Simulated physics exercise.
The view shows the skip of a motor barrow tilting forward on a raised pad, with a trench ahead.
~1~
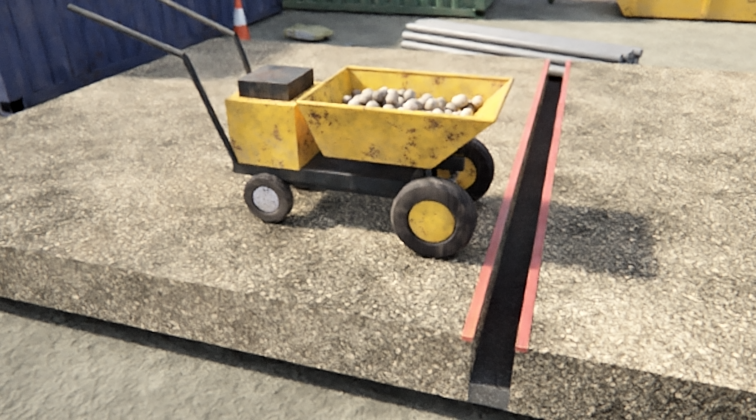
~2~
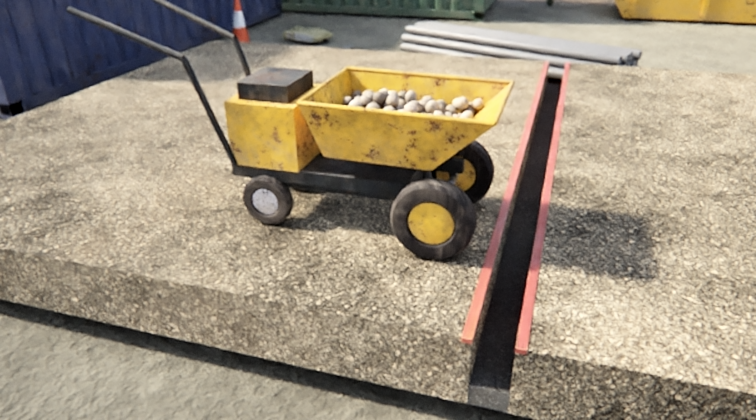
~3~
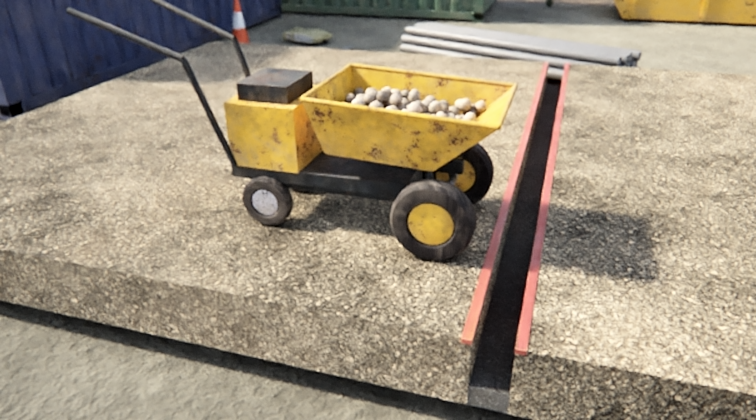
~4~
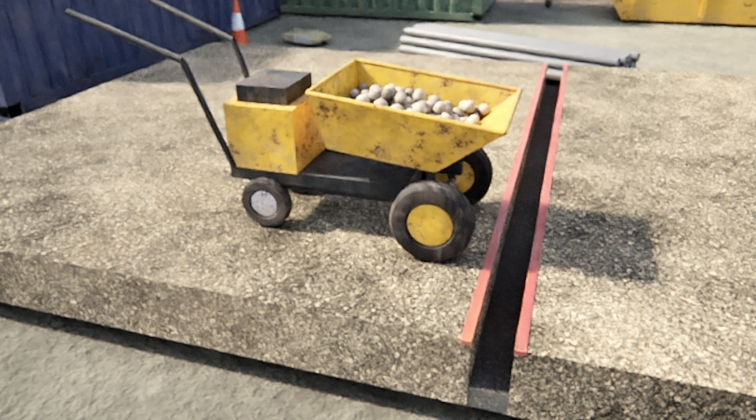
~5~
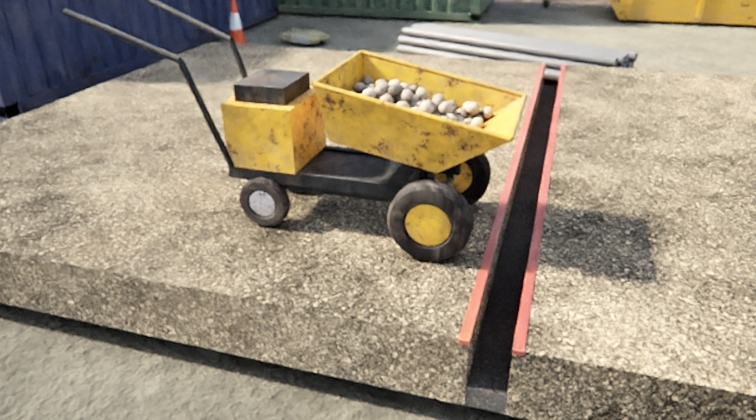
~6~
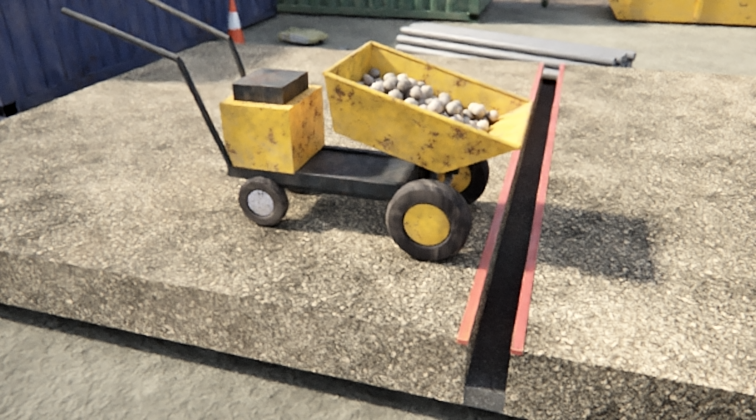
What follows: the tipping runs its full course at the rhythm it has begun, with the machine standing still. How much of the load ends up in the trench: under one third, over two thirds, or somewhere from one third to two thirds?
The trench will get the low band, below a third.
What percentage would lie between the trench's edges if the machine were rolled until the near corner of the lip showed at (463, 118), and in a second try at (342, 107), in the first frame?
First try: 0 per cent; second try: 30 per cent.
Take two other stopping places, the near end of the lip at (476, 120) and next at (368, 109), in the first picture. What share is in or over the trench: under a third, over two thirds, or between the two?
At the first place the answer is under a third, and at the second it is in the middle band.
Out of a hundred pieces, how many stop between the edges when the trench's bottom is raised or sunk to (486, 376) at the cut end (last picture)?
I'd say around 0 in a hundred.
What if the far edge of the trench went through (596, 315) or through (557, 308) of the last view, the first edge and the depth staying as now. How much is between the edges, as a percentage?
70 and 10 percent.
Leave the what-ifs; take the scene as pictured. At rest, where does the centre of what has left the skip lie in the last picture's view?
Around (615, 248).
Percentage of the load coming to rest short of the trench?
Roughly 0 percent of the pieces, I think.
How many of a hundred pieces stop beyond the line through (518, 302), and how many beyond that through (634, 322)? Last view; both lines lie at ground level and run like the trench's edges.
In order, some 90 % then some 40 %.
Soon after the last picture, skip tipped steeply; all in the skip.
A little later, skip tipped right over; about two thirds in the skip; about a third beyond it; a stray few falling.
Later still, skip tipped right over; a small part in the skip; most beyond it.
At rest, skip tipped right over; a small part in the skip; none in or heaped over the trench; most beyond it.
